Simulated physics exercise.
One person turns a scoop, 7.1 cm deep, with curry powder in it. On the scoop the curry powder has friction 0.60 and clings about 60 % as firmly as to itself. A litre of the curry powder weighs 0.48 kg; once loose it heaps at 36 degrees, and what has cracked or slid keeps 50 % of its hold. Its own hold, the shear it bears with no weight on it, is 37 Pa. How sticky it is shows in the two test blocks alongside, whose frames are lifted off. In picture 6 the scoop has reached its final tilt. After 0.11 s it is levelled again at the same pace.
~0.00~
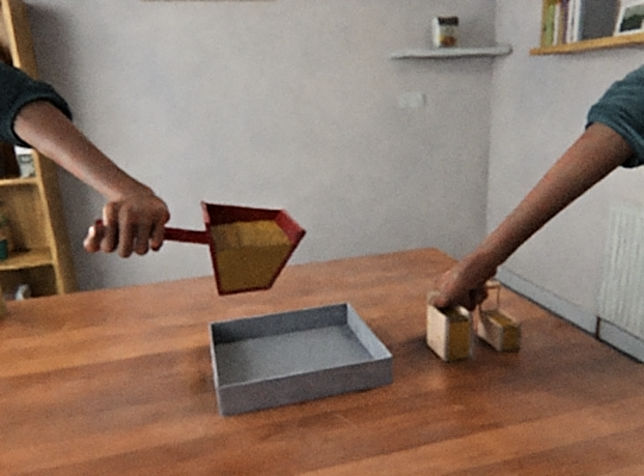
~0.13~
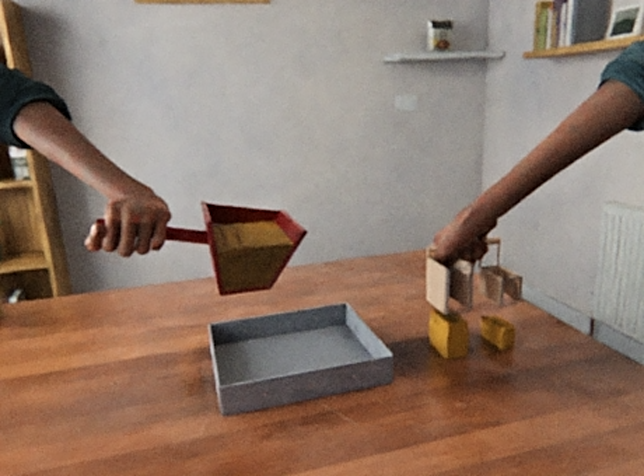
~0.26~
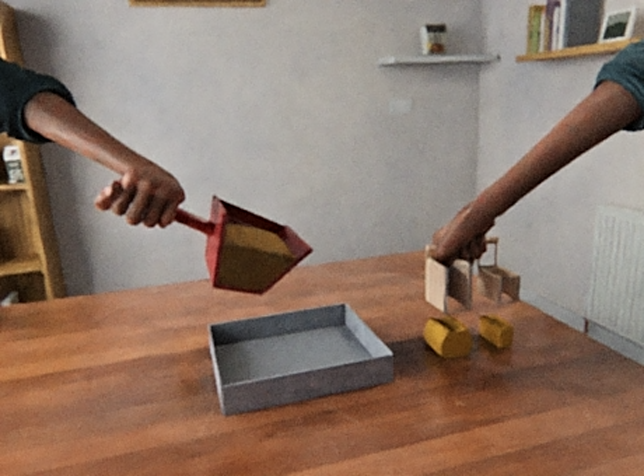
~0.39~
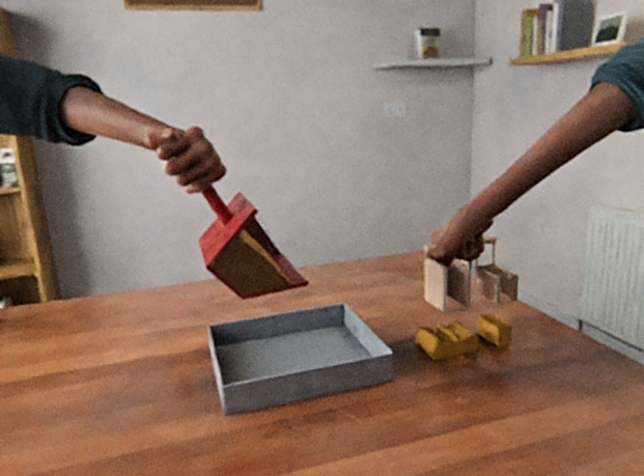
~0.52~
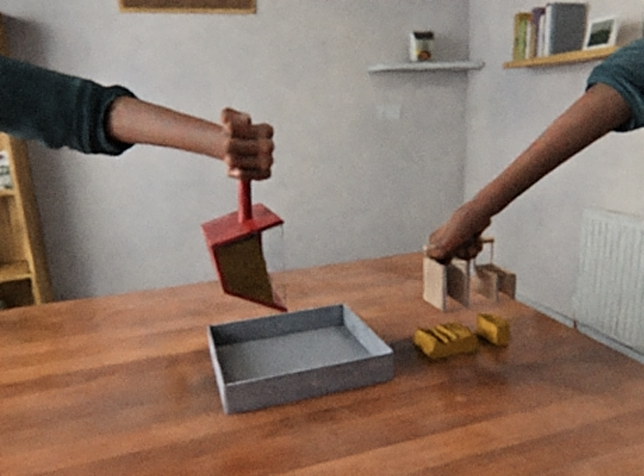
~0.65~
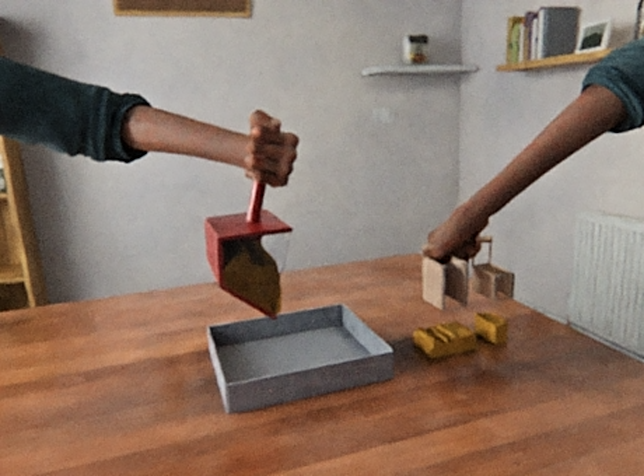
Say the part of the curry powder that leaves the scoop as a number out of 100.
The part of the curry powder that leaves the scoop is near 69 %.
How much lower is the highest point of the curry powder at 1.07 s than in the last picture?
About 3.0 cm.
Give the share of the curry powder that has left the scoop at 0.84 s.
Some 60 per cent.
By 0.84 s, the scoop is at 88 degrees and 59 % has left it.
By 1.07 s, the scoop is at 37 degrees and 69 % has left it.
By 1.29 s, the scoop is at 0 degrees and 69 % has left it.
By 1.52 s, the scoop is at 0 degrees and 69 % has left it.
By 1.63 s, at the end, the scoop is at 0 degrees and 69 % has left it.
